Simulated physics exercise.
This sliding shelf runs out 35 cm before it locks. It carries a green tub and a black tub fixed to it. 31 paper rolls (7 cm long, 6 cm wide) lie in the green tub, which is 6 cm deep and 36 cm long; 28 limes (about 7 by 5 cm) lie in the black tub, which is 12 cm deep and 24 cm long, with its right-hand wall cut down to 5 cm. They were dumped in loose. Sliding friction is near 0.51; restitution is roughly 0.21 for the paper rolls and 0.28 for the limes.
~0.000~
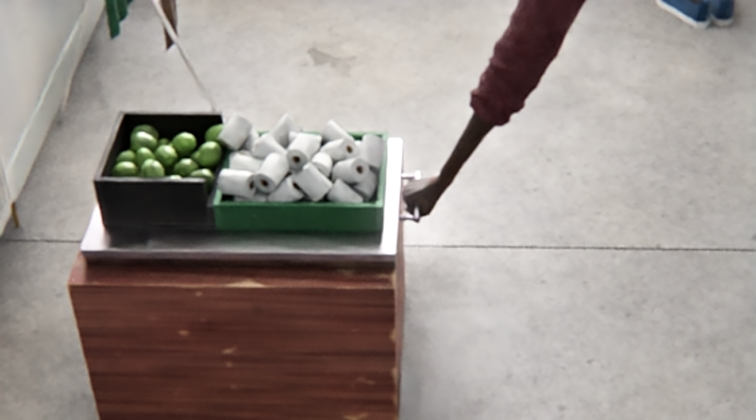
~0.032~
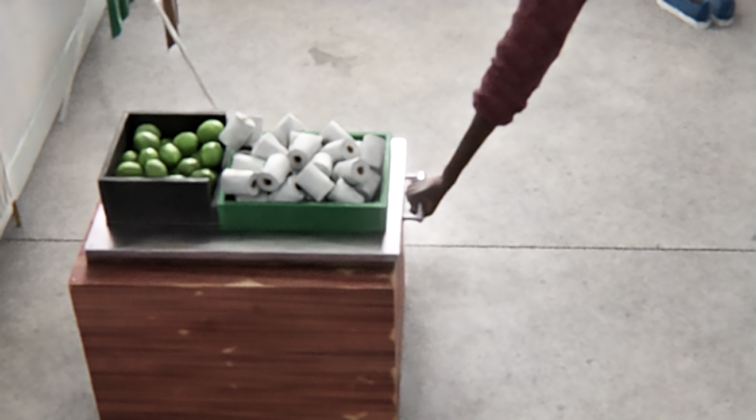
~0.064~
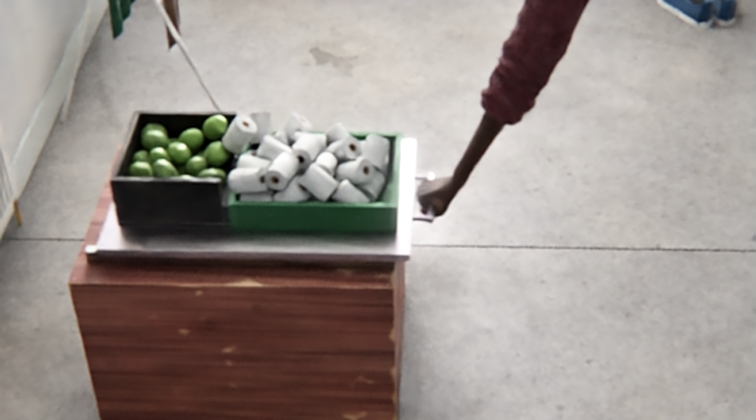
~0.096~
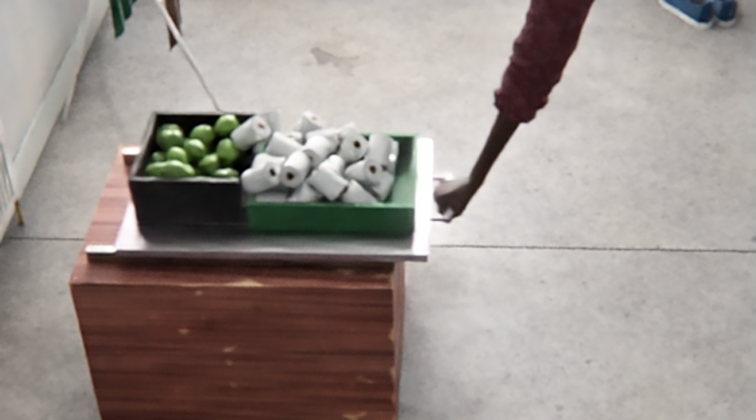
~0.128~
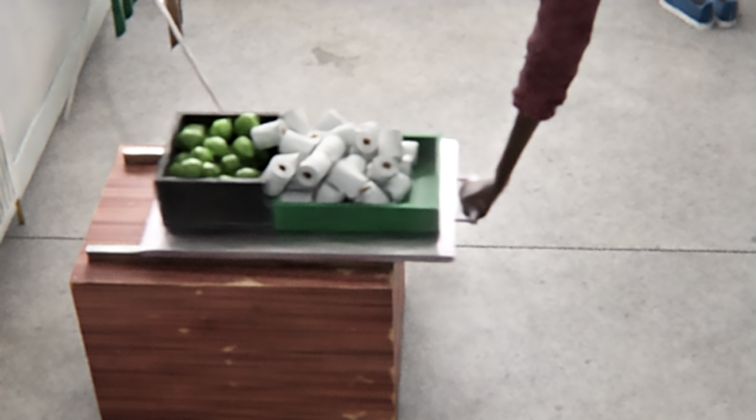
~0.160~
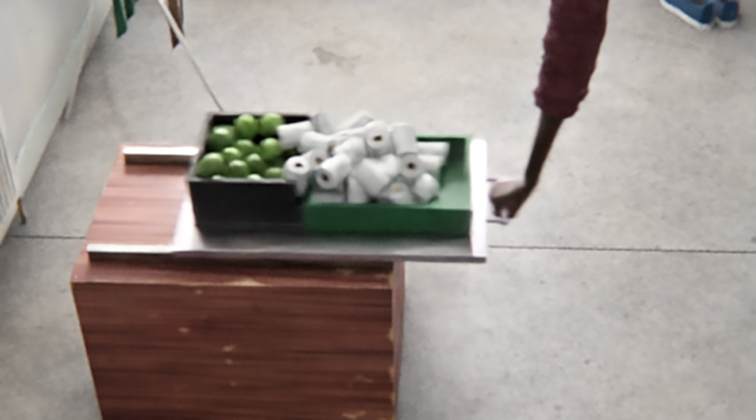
On a grey concrete floor, seen from above at an angle, a reddish-brown wooden cabinet carries a metal sliding shelf. A black tub of green fruit sits left of a green tub heaped with white paper rolls, while a maroon-sleeved arm grips the handle at right. In a nearly steady view, the hand draws the shelf rightward, slowly then faster, and the rolls shift toward the fruit, baring the green tub's right end.
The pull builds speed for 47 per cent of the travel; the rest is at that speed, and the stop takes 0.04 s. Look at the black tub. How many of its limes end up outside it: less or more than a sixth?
It sheds more than a sixth of them.
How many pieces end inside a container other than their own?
About 8.
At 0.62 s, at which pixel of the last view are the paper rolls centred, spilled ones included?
Near (480, 183).
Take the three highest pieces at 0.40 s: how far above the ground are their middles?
About 78 cm.
After 0.20 s, the runners reach their end.
After 0.28 s, 1 of 31 out of the green tub and 2 of 28 out of the black tub.
After 0.40 s, 8 of 31 out of the green tub and 8 of 28 out of the black tub.
After 0.62 s, 10 of 31 out of the green tub and 10 of 28 out of the black tub.
Final count (at 1.06 s), 11 of 31 out of the green tub and 10 of 28 out of the black tub. Asked share, 10 of 28, 36 per cent.
